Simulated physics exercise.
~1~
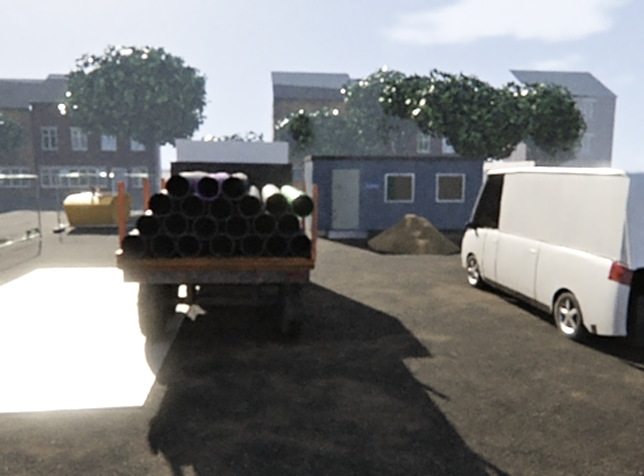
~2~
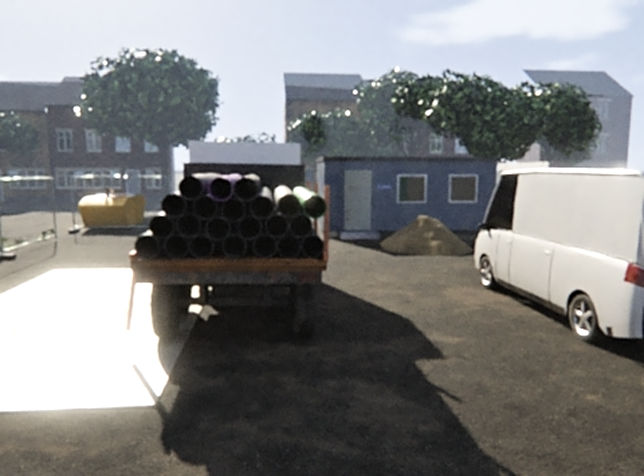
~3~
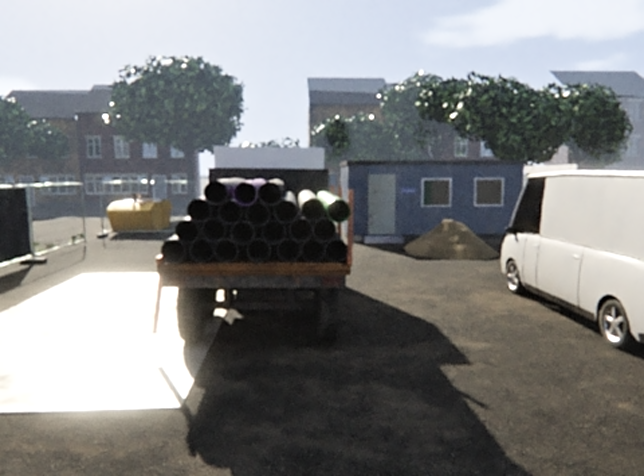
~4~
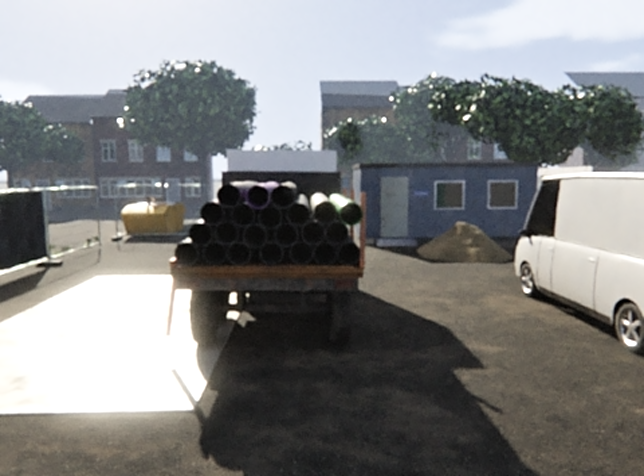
The video shows the tail of a flatbed lorry stacked with dark pipes, parked near a white van and blue cabin, as the left side posts swing down and the view pans slightly left. No pipes fall, and the whole stack, including the purple and green ones, rests on the deck.
